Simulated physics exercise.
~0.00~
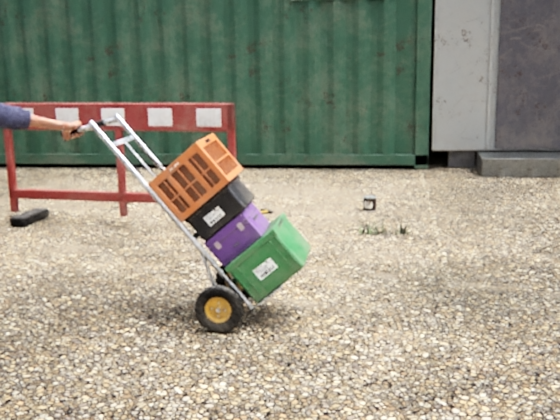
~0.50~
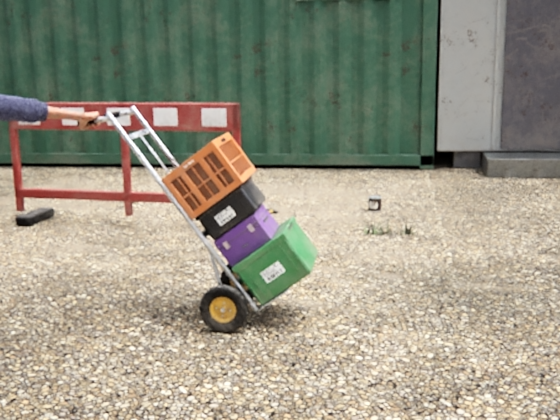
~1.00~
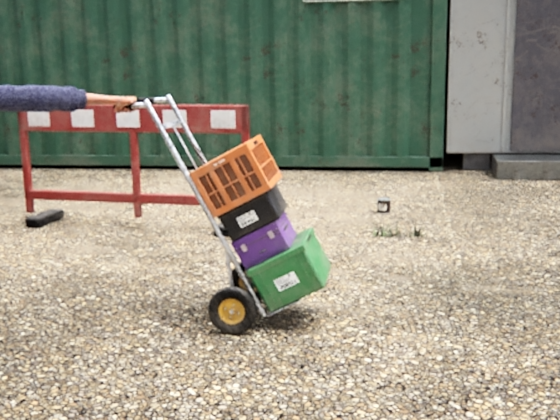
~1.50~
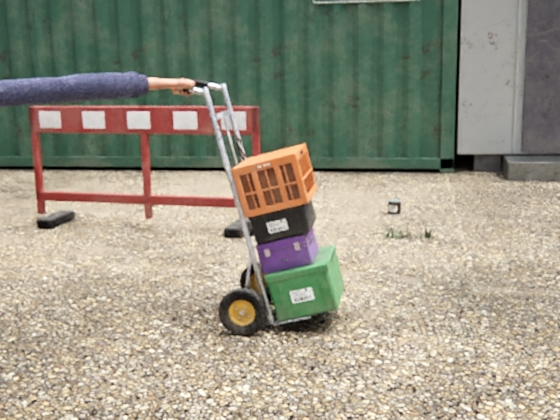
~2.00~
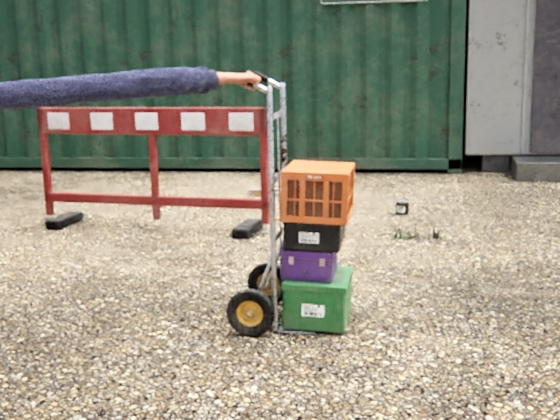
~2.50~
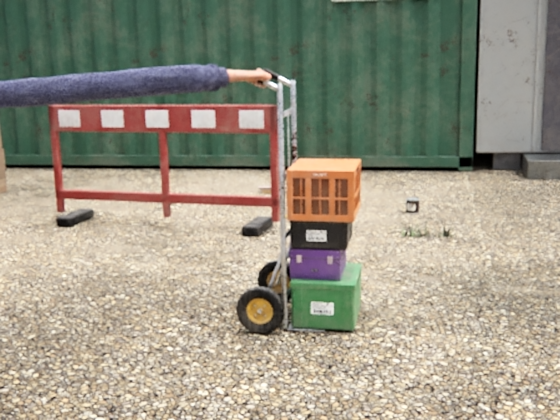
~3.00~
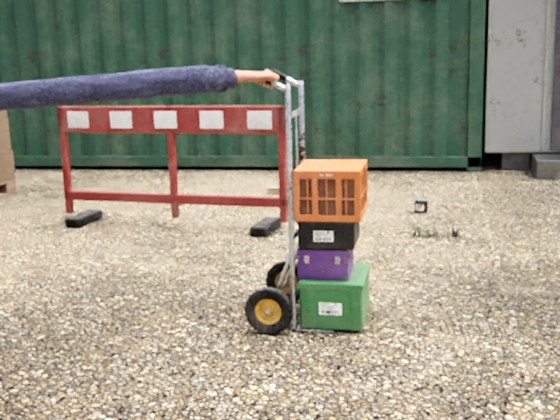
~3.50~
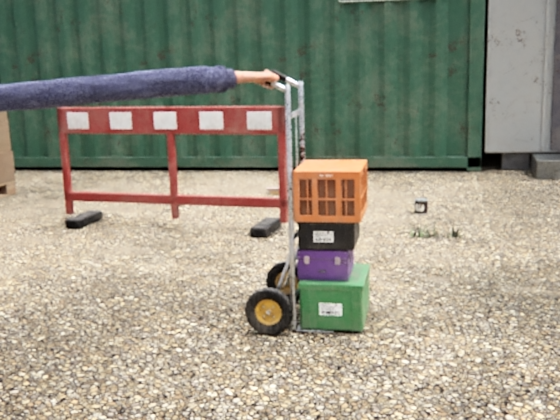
The clip opens on a gravel yard, where a hand at the left grips a sack truck tilted back toward the left, in front of a red and white barrier and a green corrugated wall. Four pieces are stacked on it, with an orange crate above a black tote, a purple toolbox and a green tote. The arm reaches farther right, swinging the truck upright. The stack straightens with it until the green tote sits level near the ground. The hand then holds the truck still, and all four pieces finish upright, still stacked in order.
